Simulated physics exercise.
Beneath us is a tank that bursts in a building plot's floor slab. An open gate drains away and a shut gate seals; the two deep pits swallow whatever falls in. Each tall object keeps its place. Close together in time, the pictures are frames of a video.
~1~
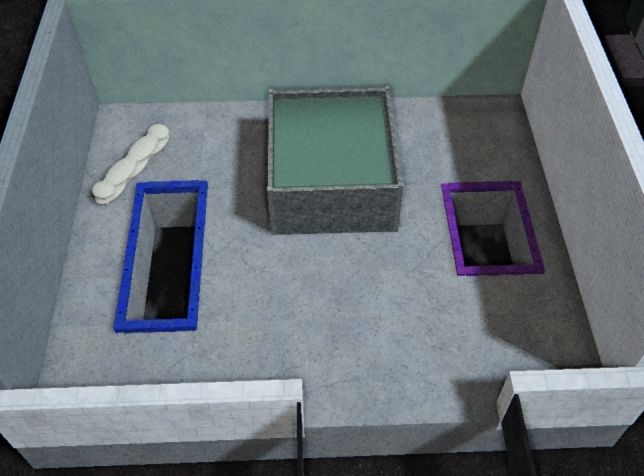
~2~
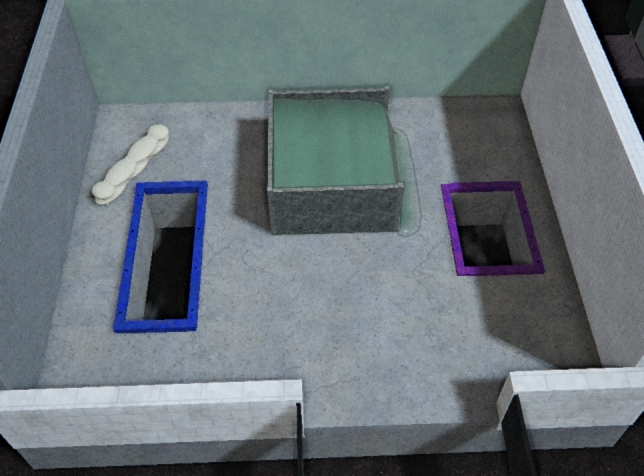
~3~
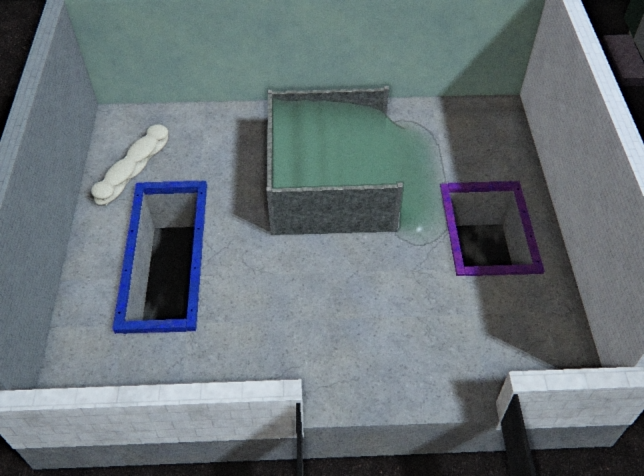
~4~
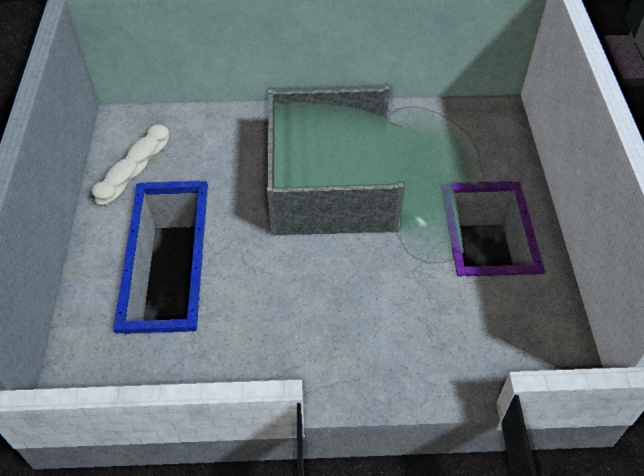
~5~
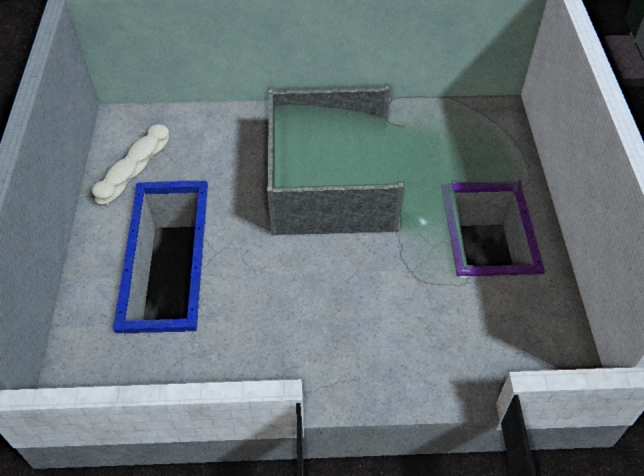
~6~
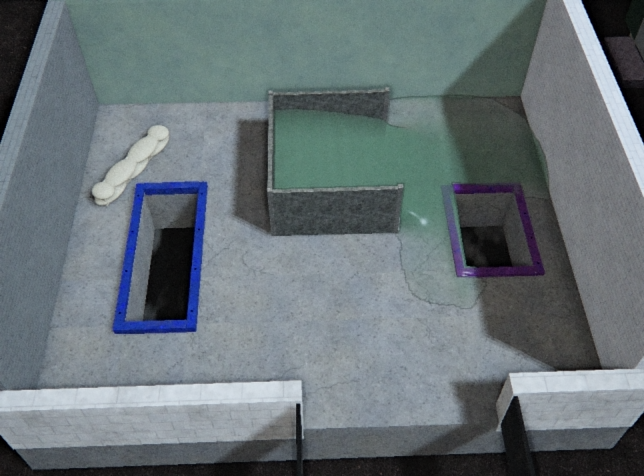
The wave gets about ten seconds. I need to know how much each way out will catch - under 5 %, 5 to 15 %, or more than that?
Here you go: The gate catches 5 to 15 %; the purple pit catches more than 15 %; the blue pit catches under 5 %.
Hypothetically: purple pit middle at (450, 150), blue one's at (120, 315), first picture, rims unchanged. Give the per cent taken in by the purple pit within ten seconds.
Share, purple pit, approx.: 55 in a hundred.
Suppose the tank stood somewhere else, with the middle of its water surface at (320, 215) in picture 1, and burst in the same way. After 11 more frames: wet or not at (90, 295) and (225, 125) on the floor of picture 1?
Result, in sequence: Unreached; unreached.
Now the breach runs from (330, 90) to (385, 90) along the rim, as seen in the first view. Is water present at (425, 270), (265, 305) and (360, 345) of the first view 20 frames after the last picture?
Well, the first is missed by the spill, the next missed by the spill, the last missed by the spill.
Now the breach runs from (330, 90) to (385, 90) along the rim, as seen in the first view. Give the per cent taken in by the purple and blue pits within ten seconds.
Shares: Purple at 15 percent, blue at 4 percent.
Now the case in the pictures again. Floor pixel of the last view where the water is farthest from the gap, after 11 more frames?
The wet edge reaches furthest near (608, 400).
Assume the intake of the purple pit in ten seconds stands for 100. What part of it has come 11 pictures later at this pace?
Working it through, I arrive at 60 %.
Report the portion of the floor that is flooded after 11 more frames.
Close to 25 percent, by my reckoning.
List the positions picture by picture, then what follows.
The open tank at (332, 141) is whole and still, in the first picture.
The front is at a hidden place, out from the gap at (388, 164), in the second picture.
Water pours out at (388, 167) and has run to (405, 125), in the third picture.
Water pours out at (388, 169) and has run to (435, 116), in the fourth picture.
Water pours out at (388, 170) and has run to (509, 141), in the fifth picture.
Water pours out at (388, 171) and has run to (526, 123), in the sixth picture.
A moment on, water covers 25 % of the floor; the gate 0 %, the purple pit 18 %, the blue pit 0 %.
Next, water covers 25 % of the floor; the gate 0 %, the purple pit 28 %, the blue pit 0 %.
Then, water covers 40 % of the floor; the gate 0 %, the purple pit 39 %, the blue pit 0 %.
Later, water covers 70 % of the floor; the gate 2 %, the purple pit 46 %, the blue pit 0 %.
In the end, water covers 85 % of the floor; the gate 8 %, the purple pit 47 %, the blue pit 0 %.
